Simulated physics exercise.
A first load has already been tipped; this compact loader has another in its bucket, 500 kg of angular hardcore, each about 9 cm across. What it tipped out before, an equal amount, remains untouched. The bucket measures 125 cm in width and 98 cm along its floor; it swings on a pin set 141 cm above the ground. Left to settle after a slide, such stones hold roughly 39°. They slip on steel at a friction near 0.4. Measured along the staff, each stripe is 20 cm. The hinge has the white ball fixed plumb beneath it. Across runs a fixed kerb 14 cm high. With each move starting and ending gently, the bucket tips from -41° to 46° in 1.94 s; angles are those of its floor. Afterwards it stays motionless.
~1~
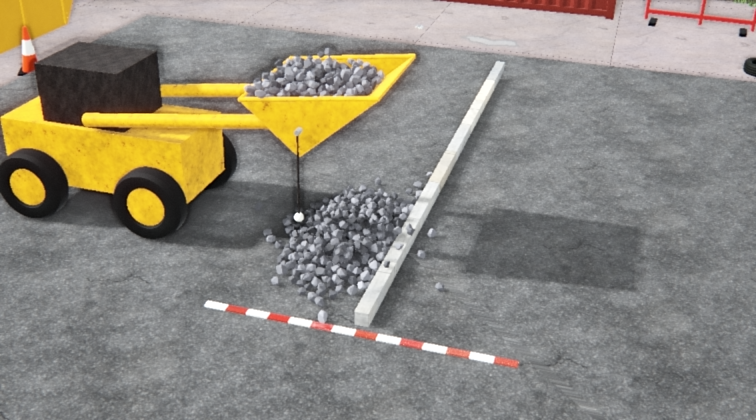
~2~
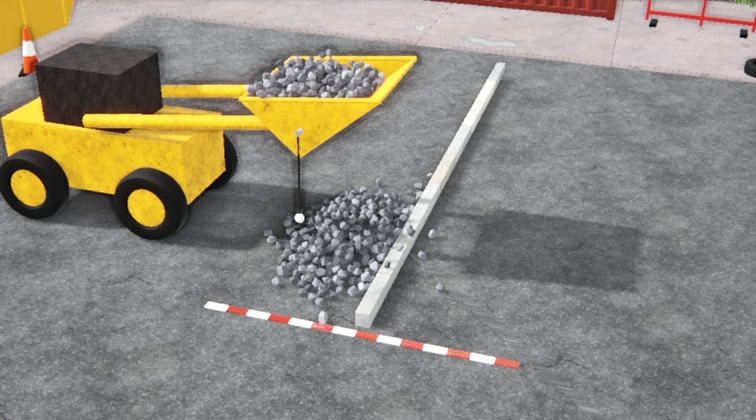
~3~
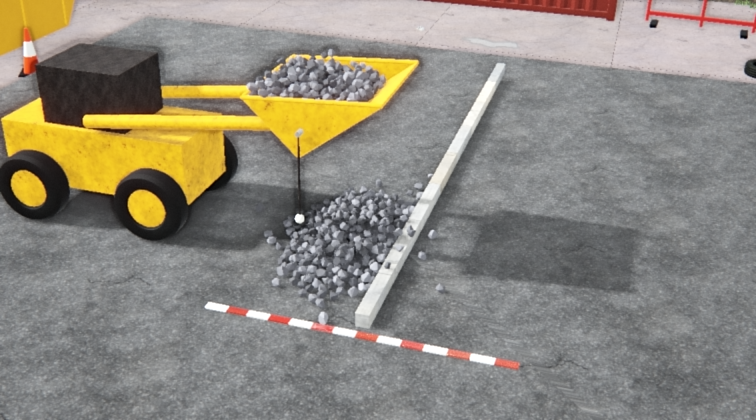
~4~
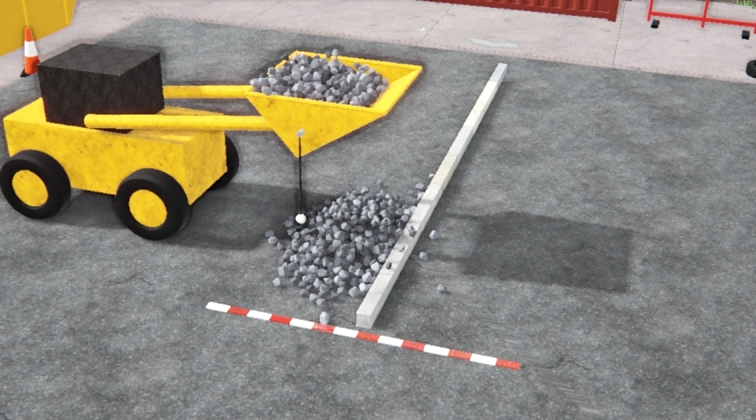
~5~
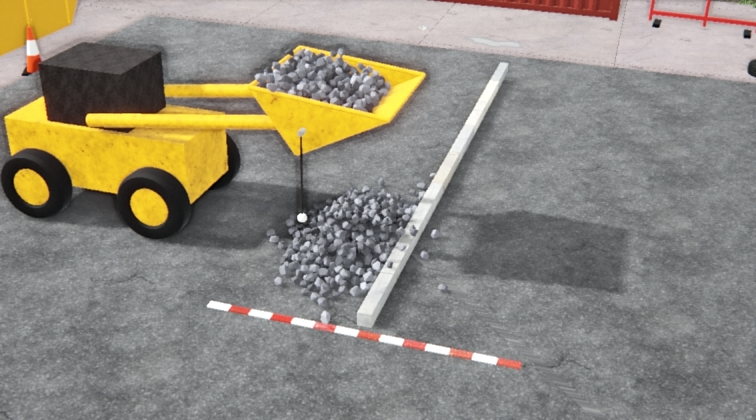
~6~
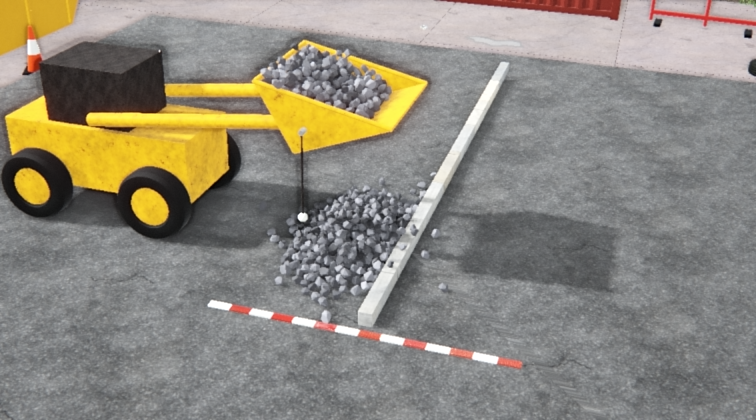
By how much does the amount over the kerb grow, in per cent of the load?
About 62 per cent.
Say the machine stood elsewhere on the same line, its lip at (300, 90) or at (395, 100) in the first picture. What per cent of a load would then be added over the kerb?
Near 0 per cent from the first place, 85 from the second.
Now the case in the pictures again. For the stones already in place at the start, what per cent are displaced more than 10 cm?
Close to 0 per cent.
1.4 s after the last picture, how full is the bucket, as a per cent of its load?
About 25 percent.
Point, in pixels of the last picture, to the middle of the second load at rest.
I'd say close to (424, 242).
Then, 0.9 s after the last picture the floor is at 33°; in per cent of one load, 98 in the bucket, 101 on this side of the kerb, 1 over the kerb; the foremost stones are at (416, 247).
Then, 1.4 s after the last picture the floor is at 46°; in per cent of one load, 23 in the bucket, 153 on this side of the kerb, 24 over the kerb; the foremost stones are at (462, 261).
Then, 1.8 s after the last picture the floor is at 46°; in per cent of one load, 0 in the bucket, 148 on this side of the kerb, 52 over the kerb; the foremost stones are at (512, 260).
Then, 4.6 s after the last picture the floor is at 46°; in per cent of one load, 0 in the bucket, 137 on this side of the kerb, 63 over the kerb; the foremost stones are at (527, 279). Net gain over the kerb, 62.
